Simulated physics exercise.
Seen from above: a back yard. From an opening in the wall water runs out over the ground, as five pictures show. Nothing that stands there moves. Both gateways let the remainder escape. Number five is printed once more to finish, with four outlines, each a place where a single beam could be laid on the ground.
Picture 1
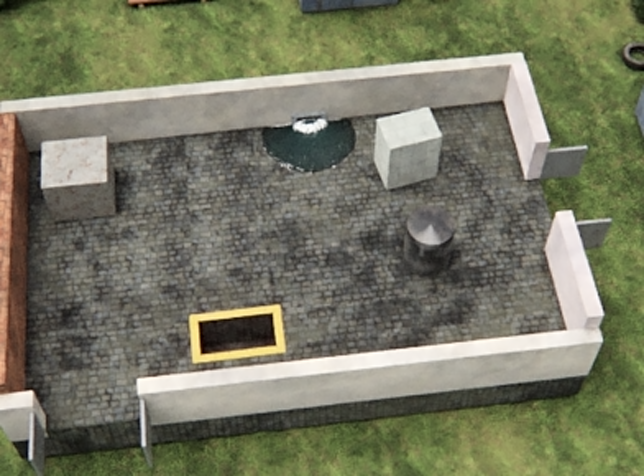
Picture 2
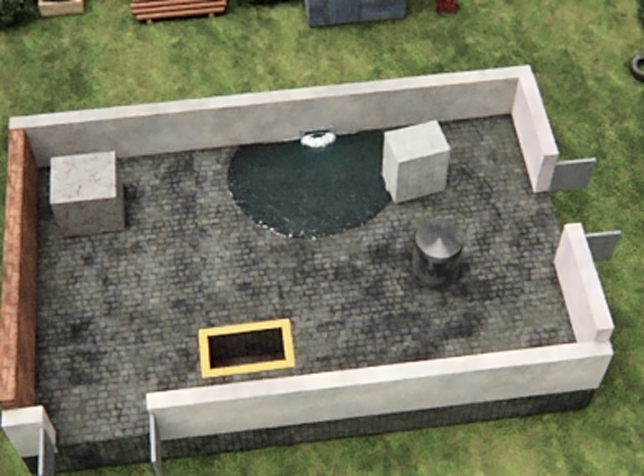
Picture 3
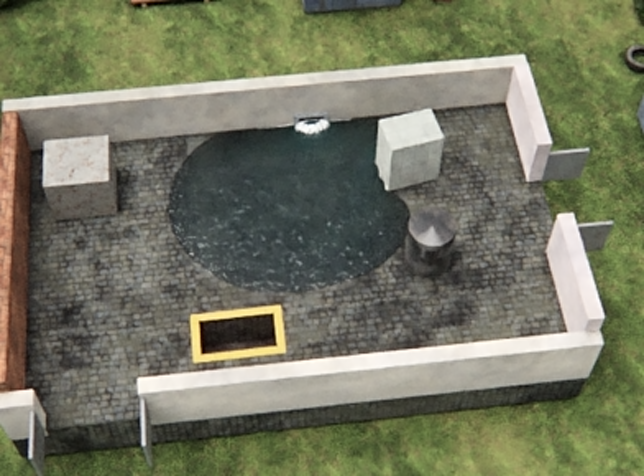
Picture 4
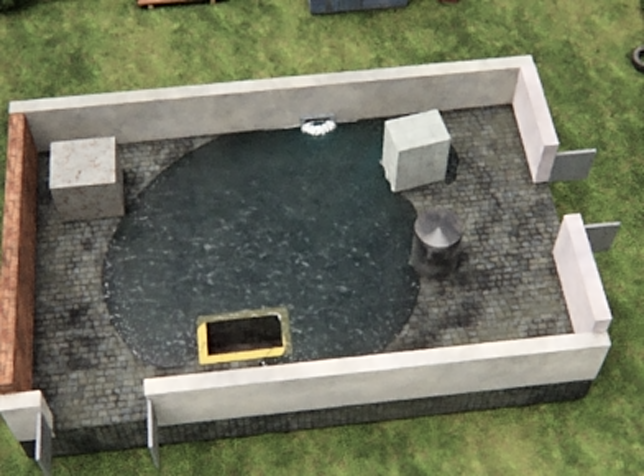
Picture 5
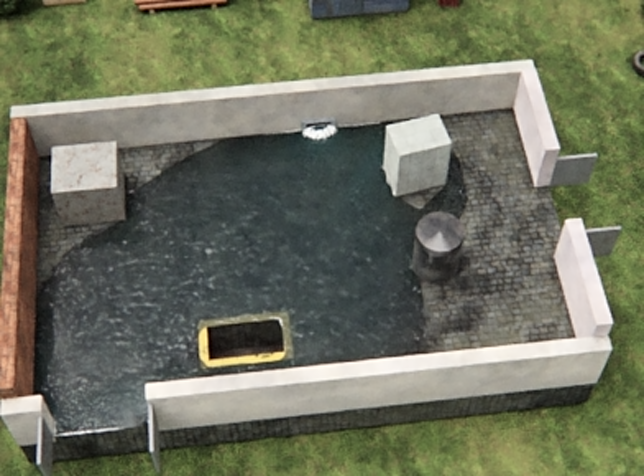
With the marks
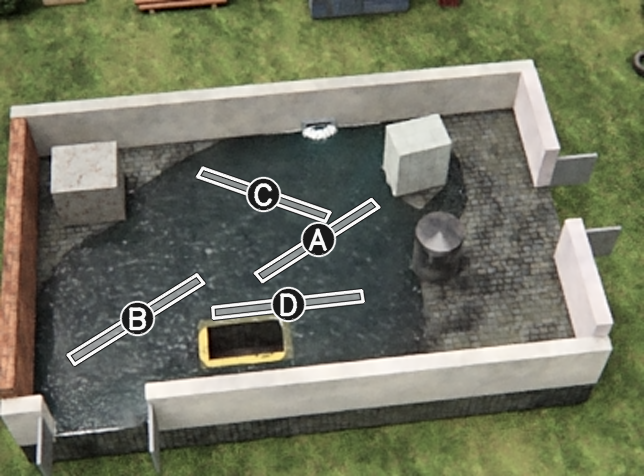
Dark water pours from an outfall in the far wall of a paved, walled back yard, seen from high above with grass all around. Pale blocks stand at the upper left and upper right, a grey capped cylinder at the right, a yellow-rimmed pit near the front wall, and gates hang open. The pool spreads mostly leftward and forward, reaching the pit, then the front-left gateway, while the camera shifts slightly.
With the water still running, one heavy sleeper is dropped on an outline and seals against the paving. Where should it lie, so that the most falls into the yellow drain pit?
B is best.
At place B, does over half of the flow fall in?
No.
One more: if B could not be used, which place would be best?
Place C.
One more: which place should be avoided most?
The answer is D.
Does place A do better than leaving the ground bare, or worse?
It is worse.
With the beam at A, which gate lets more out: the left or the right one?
The left one.
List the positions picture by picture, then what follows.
Outfall at (309, 118); yellow drain pit at (237, 334); open gate at (96, 410); open gate at (535, 214); water covers 3 % of the ground and shows as far out as (284, 162); yellow drain pit still dry.
Water covers 12 % of the ground and shows as far out as (282, 230); yellow drain pit still dry.
Water covers 27 % of the ground and shows as far out as (214, 272); yellow drain pit still dry.
Water covers 48 % of the ground and shows as far out as (126, 340); yellow drain pit taking water.
Water covers 64 % of the ground and shows as far out as (34, 365); yellow drain pit taking water.
On the marked copy, A from (258, 277) to (375, 203); B from (71, 359) to (200, 279); C from (200, 172) to (327, 216); D from (213, 312) to (362, 296).
With A, about 13 % of the stream runs into the yellow drain pit, about 87 % out by the gates.
With B, about 42 % of the stream runs into the yellow drain pit, about 58 % out by the gates.
With C, about 28 % of the stream runs into the yellow drain pit, about 72 % out by the gates.
With D, about 3 % of the stream runs into the yellow drain pit, about 97 % out by the gates.
